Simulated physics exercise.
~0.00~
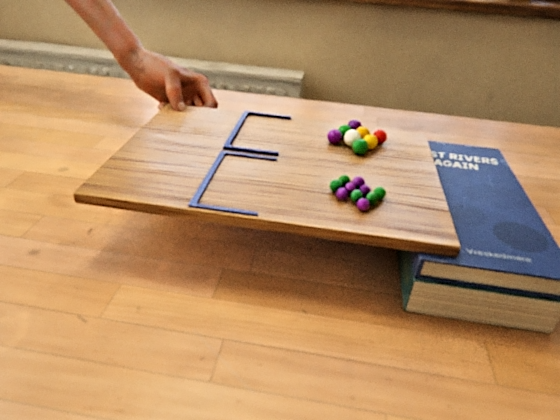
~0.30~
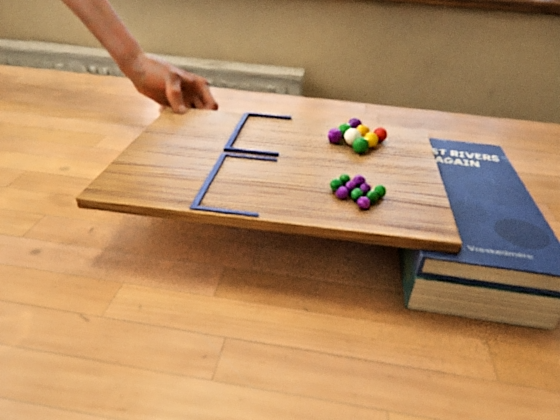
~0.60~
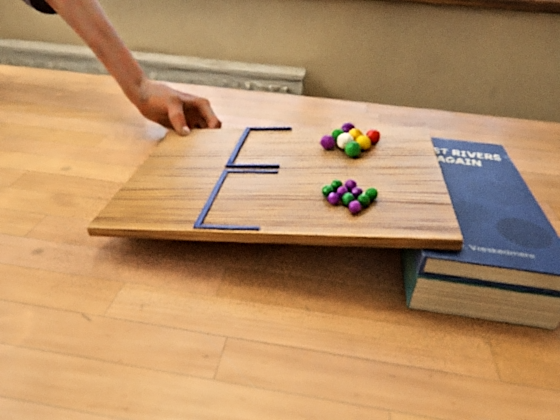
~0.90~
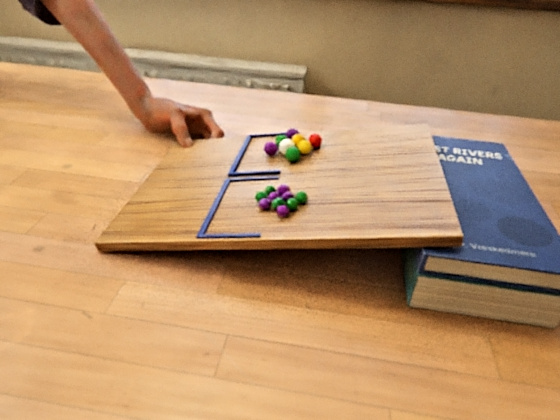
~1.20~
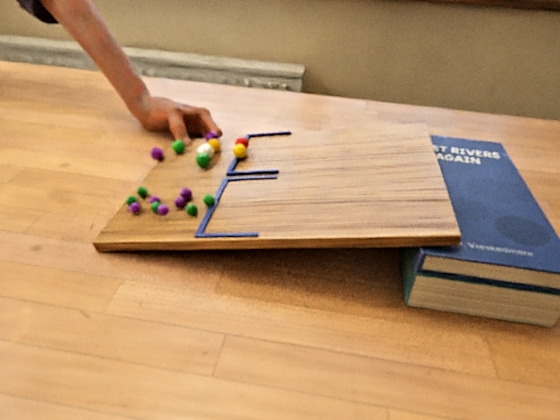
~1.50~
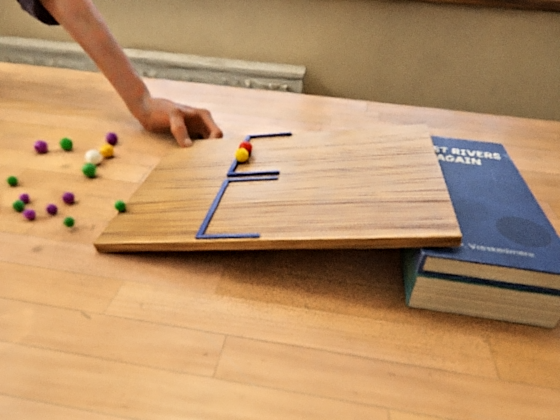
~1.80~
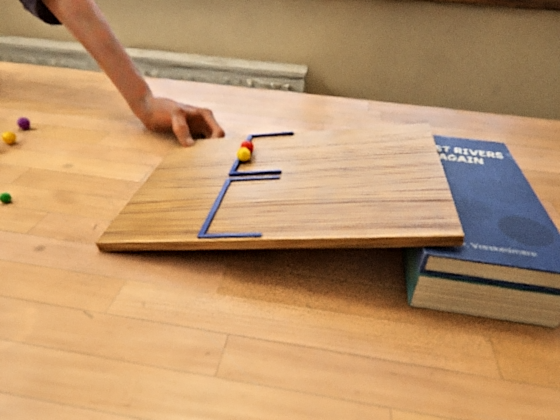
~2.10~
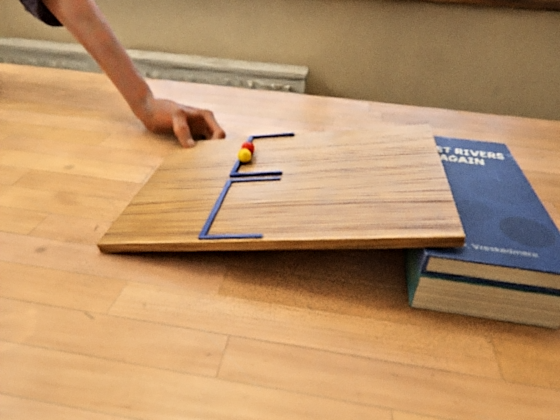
A hand lowered the left end of a wooden board propped on a thick blue book, and two clusters of small colourful balls rolled left past the blue strips and off the board, leaving only a red and a yellow one caught.
